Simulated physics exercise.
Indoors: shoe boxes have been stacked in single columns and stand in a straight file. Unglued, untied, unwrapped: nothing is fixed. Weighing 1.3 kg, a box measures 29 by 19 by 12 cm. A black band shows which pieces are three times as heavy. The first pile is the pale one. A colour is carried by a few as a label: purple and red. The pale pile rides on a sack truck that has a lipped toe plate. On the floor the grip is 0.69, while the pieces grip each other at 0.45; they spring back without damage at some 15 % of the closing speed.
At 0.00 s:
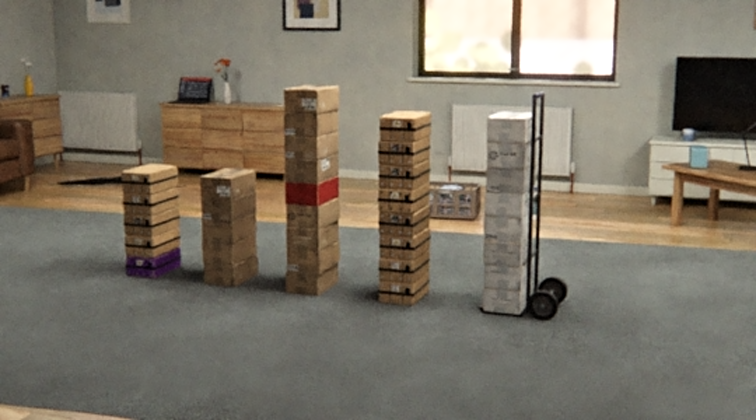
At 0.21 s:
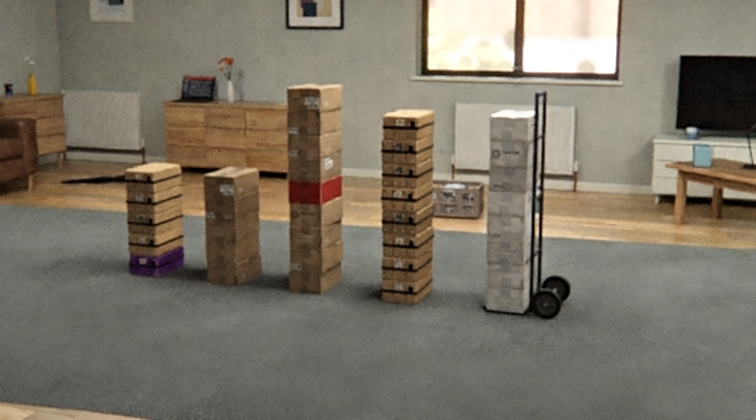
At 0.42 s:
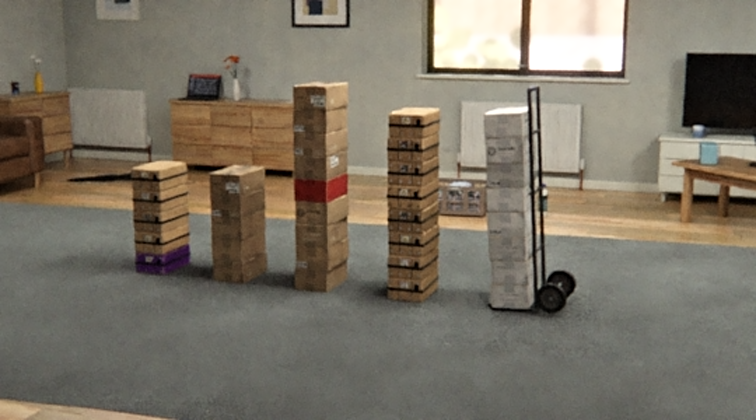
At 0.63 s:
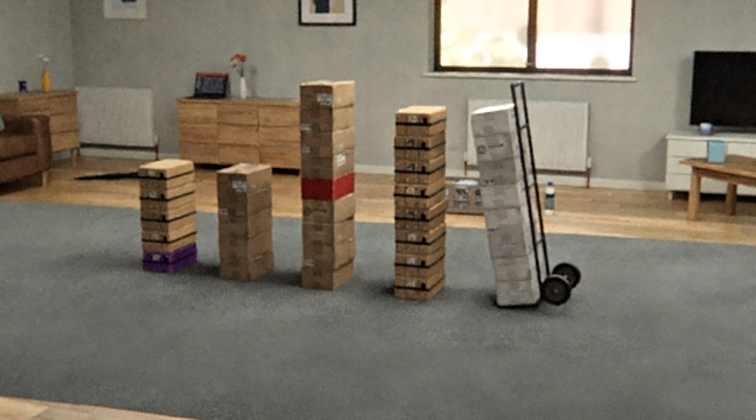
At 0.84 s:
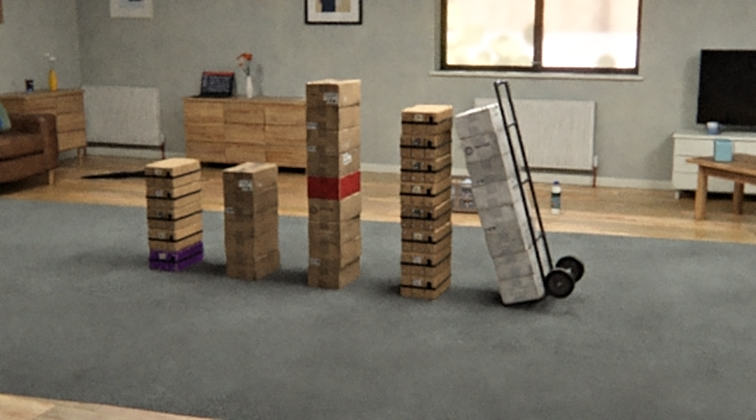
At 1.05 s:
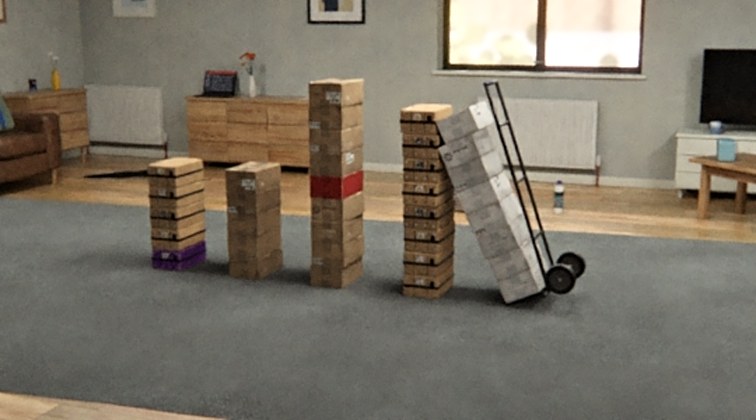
In a living room, five stacks of boxes stand in a row on a grey carpet as the hand truck holding the pale stack tilts left, and the pale boxes lean further until their top meets the neighbouring brown stack.
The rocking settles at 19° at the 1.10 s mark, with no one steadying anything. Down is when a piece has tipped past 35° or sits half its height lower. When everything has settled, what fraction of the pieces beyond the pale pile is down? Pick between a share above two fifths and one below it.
A share below two fifths.
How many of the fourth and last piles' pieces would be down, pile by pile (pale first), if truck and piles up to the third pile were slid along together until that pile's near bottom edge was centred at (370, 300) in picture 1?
It would come to fourth 0, last 0.
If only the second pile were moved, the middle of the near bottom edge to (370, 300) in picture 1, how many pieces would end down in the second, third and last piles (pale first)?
Down counts: Second 8, third 9, last 4.
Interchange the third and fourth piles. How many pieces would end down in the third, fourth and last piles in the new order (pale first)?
Pile by pile, you'd see third at 0, fourth at 0 and last at 0 down.
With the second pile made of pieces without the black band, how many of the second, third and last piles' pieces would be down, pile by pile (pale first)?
Counts down - second: 7; third: 9; last: 5.
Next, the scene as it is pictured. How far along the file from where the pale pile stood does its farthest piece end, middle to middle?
Distance: Near 35 cm.
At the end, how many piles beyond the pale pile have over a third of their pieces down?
The total is 0.
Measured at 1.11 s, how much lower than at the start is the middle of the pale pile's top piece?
I'd put it at close to 5 cm below where it started.
After 1.11 s, 0 of the pale pile down; none of the 27 other boxes down, 2 disturbed.
At rest (2.1 s), 0 of the pale pile down; none of the 27 other boxes down, 2 disturbed; red box unmoved; purple box unmoved. That is 0 per cent. As the last picture would show them, middles, red box near (337, 183), purple box near (180, 254).
